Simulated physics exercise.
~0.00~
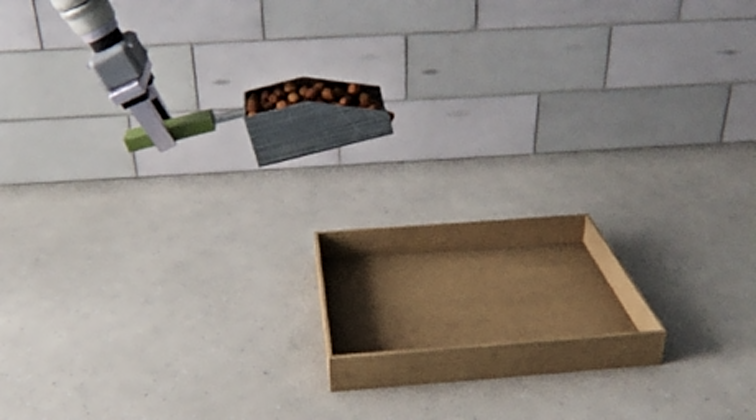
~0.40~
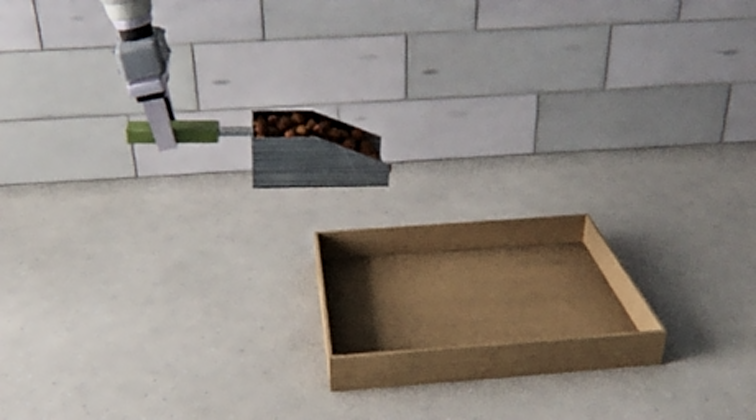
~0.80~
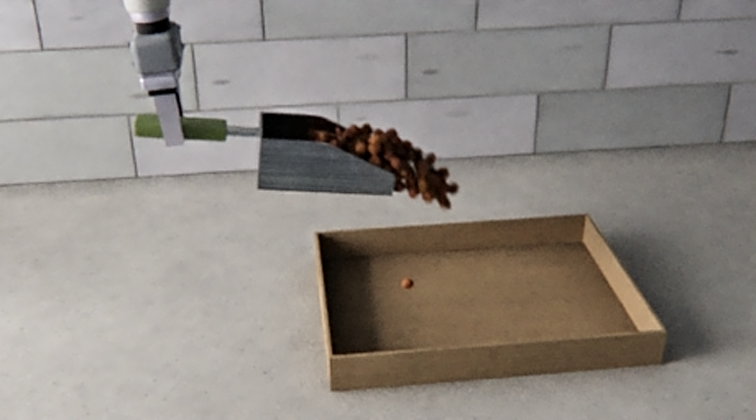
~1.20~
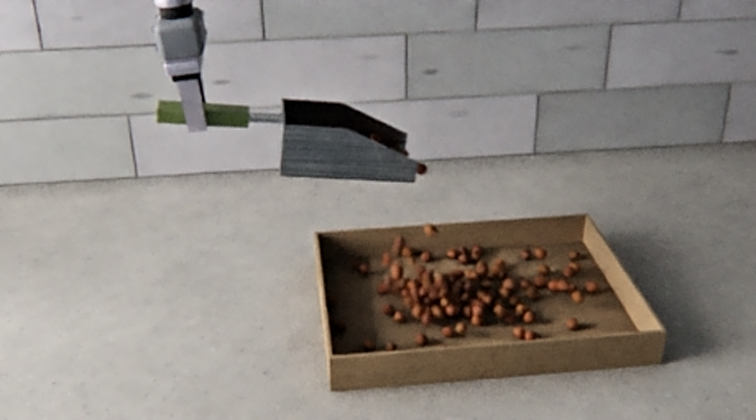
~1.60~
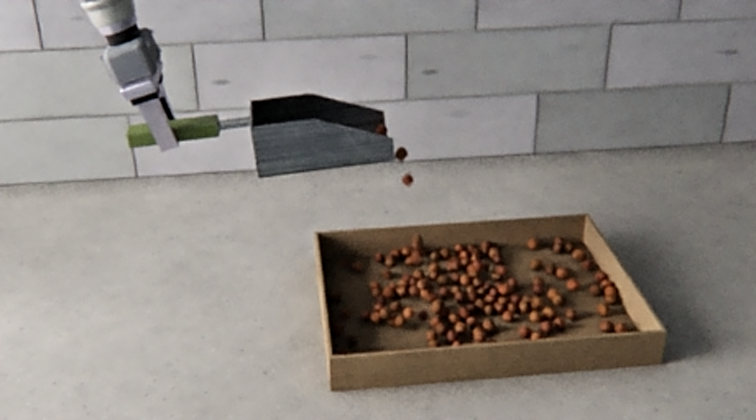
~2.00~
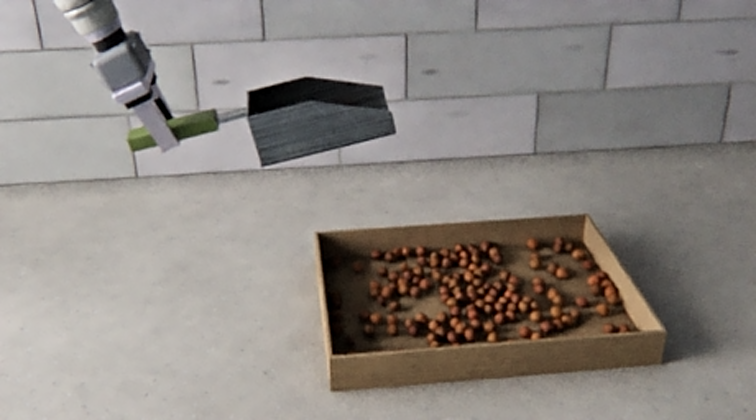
We see a robot arm holding a grey scoop of small brown nuts by its green handle, tipping it forward so they pour into a shallow open box on the right, then tilting it back up, with the nuts lying spread across the box.
